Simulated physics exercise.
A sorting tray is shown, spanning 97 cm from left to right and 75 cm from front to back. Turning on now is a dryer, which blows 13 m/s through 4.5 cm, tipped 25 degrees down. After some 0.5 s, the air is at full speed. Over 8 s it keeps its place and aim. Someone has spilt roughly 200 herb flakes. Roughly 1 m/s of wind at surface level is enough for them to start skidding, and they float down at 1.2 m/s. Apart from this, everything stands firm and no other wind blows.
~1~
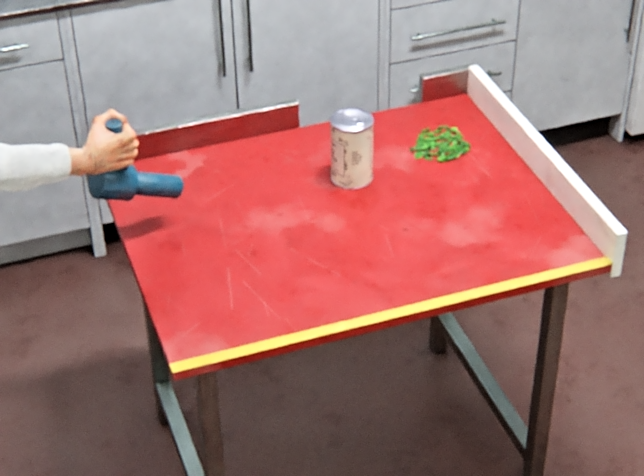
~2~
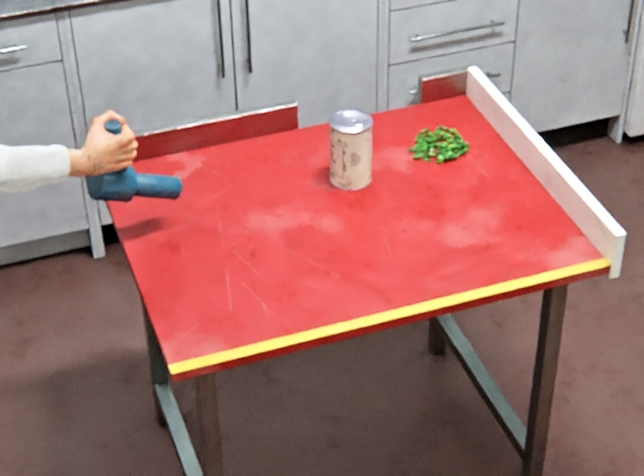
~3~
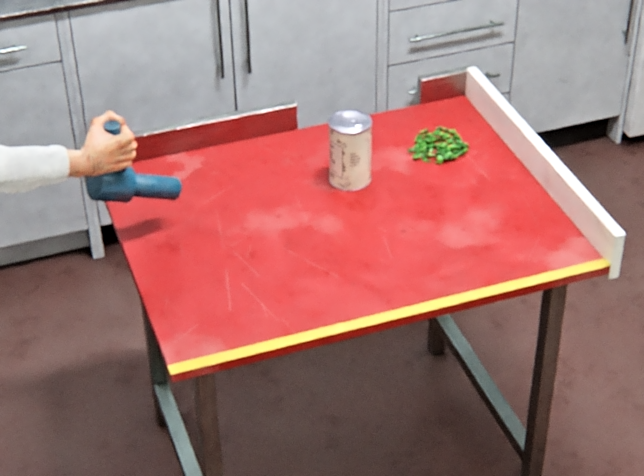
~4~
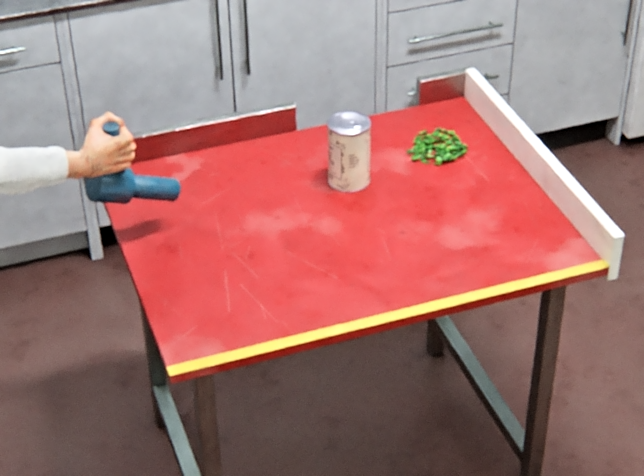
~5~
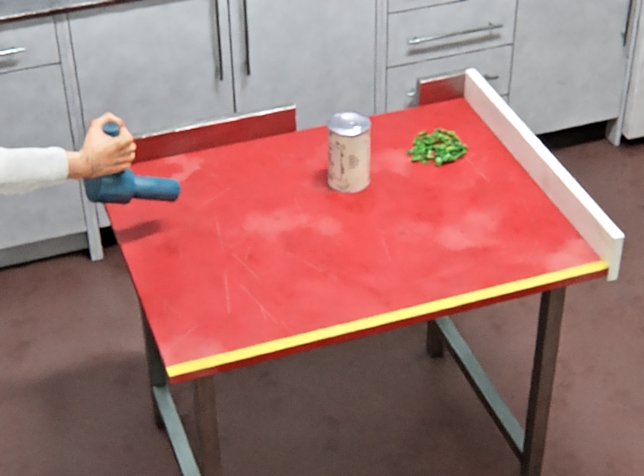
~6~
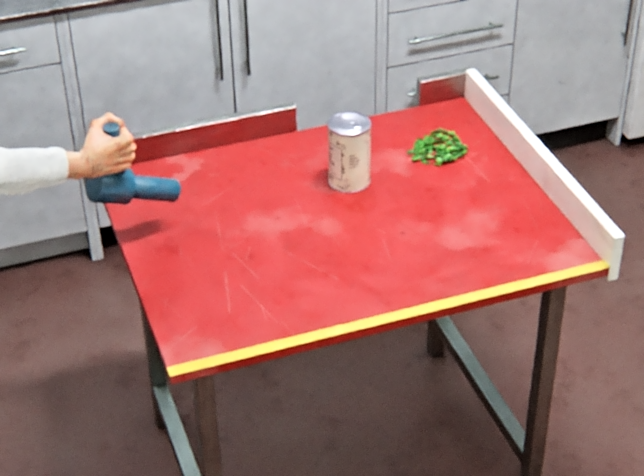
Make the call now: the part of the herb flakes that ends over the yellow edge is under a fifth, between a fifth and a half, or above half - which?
My call is under a fifth.
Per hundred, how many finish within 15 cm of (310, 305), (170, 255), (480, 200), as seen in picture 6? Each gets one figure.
Estimates in listed order: 0 %; 0 %; 40 %.
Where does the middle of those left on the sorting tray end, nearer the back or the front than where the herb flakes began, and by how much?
The middle moved forwards, roughly 20 cm.
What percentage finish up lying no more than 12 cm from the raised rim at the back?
About 0 %.
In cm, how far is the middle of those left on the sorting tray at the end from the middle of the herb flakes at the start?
Around 25 cm, I reckon.
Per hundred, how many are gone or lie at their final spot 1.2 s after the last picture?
The share is roughly 10 %.
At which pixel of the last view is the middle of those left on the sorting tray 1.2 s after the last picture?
Near (519, 166).
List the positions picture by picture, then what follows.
In the first frame, the middle of the herb flakes is near (440, 145), none has stirred yet and the mouth of the dryer is at (177, 187).
In the second frame, the middle of the herb flakes is near (439, 146), none has stirred yet and the yellow edge is centred on (402, 317).
In the third frame, the middle of the herb flakes is near (439, 146), none has stirred yet and the top of a tin is at (350, 121).
In the fourth frame, the middle of the herb flakes is near (438, 148) and none has stirred yet.
In the fifth frame, the middle of the herb flakes is near (437, 148) and none has stirred yet.
In the sixth frame, the middle of the herb flakes is near (438, 148) and about 1 % have left their places.
Then, 1.2 s after the last picture, 89 % are on the move or not yet settled, 0 % are over the yellow edge; the middle of those still in play is near (519, 166).
Then, 2.1 s after the last picture, 72 % are on the move or not yet settled, 0 % are over the yellow edge; the middle of those still in play is near (520, 175).
Then, 4.0 s after the last picture, 52 % are on the move or not yet settled, 0 % are over the yellow edge; the middle of those still in play is near (520, 178).
Then, 7.6 s after the last picture, at the end, 2 % are over the yellow edge; the middle of those still in play is near (520, 178).
